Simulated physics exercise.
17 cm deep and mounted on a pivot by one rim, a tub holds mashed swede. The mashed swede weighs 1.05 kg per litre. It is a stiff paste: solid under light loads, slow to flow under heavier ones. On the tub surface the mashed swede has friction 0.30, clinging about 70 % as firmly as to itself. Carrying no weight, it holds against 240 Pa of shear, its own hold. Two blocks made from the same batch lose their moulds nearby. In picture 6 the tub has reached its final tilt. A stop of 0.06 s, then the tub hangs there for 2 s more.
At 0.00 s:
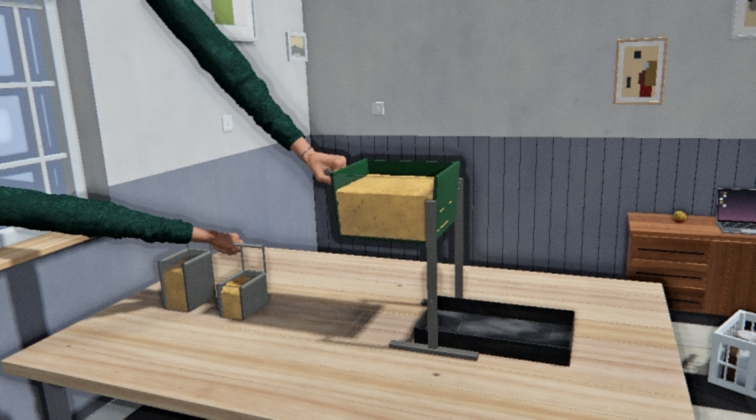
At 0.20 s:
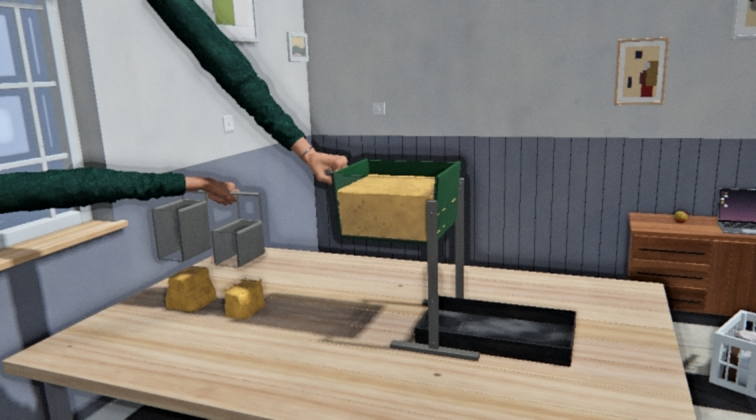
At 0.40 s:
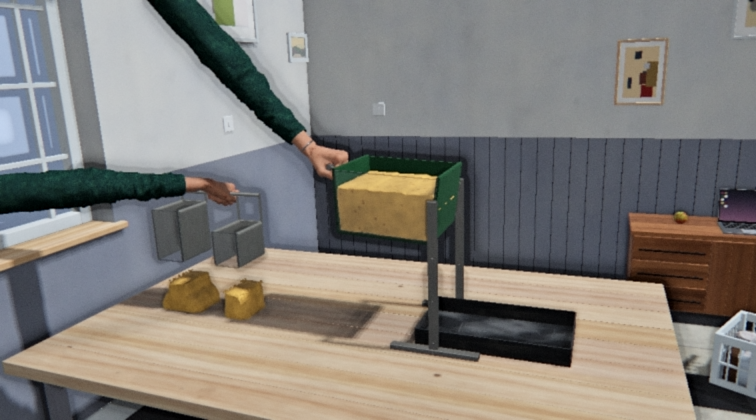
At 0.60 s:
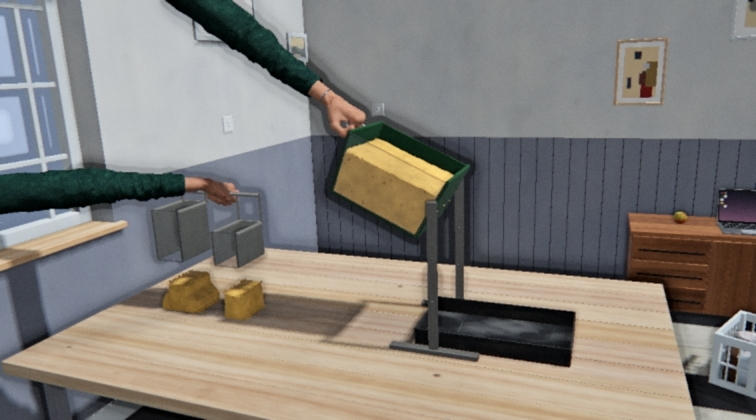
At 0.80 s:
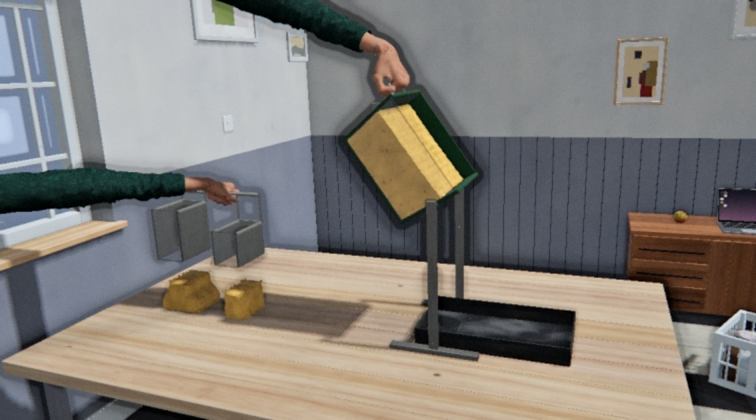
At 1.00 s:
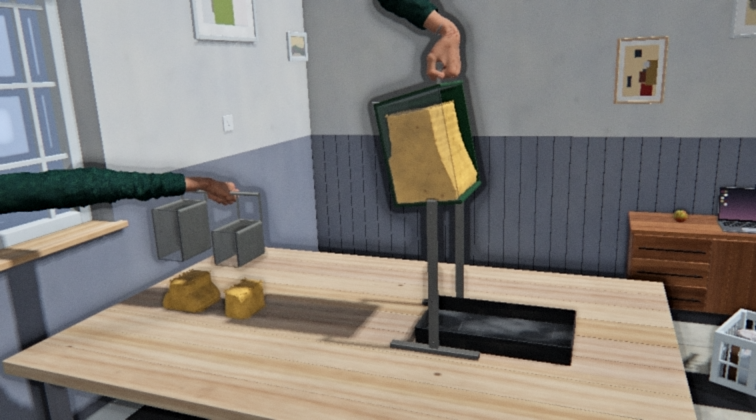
The footage shows one hand lifting two grey moulds off small yellow blocks, which slump slightly on a wooden table, while another hand then tilts a green tub of yellow mash steeply rightward on its stand above a black tray.
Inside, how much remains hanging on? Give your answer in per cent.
Some 43 percent remains.
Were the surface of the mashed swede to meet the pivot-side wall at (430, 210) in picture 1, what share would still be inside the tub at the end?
Around 65 per cent.
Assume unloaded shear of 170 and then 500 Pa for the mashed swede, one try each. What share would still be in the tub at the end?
The two runs give near 40 % and near 55 % respectively.
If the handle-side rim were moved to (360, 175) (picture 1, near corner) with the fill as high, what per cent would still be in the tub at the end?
I'd guess around 65 per cent remains.
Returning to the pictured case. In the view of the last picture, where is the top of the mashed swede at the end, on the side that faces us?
Around (410, 167).
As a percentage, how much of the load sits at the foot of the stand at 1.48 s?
Down at that time: Approx. 40 %.
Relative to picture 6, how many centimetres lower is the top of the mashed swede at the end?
Some 14 cm.
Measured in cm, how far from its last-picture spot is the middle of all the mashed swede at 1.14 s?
Around 6 cm.
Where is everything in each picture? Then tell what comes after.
The first picture shows handle-side rim at (333, 174), tilt 0 degrees; crest of the mashed swede at (418, 194); block heights 14 cm, 8.8 cm (left to right).
The second picture shows handle-side rim at (334, 175), tilt 0 degrees; crest of the mashed swede at (419, 194); block heights 11 cm, 8.6 cm (left to right).
The third picture shows handle-side rim at (335, 170), tilt 3 degrees; crest of the mashed swede at (342, 187); block heights 10.0 cm, 8.5 cm (left to right).
The fourth picture shows handle-side rim at (351, 133), tilt 26 degrees; crest of the mashed swede at (346, 151); block heights 9.8 cm, 8.5 cm (left to right).
The fifth picture shows handle-side rim at (392, 98), tilt 55 degrees; crest of the mashed swede at (377, 114); block heights 9.8 cm, 8.5 cm (left to right).
The sixth picture shows handle-side rim at (439, 88), tilt 80 degrees; crest of the mashed swede at (425, 109); block heights 9.8 cm, 8.5 cm (left to right).
After 1.14 s, the tub is at 80 degrees and holds 81 %.
After 1.31 s, the tub is at 80 degrees and holds 50 %.
After 1.48 s, the tub is at 80 degrees and holds 43 %.
After 1.65 s, the tub is at 80 degrees and holds 43 %.
After 3.00 s, the tub is at 80 degrees and holds 43 %.
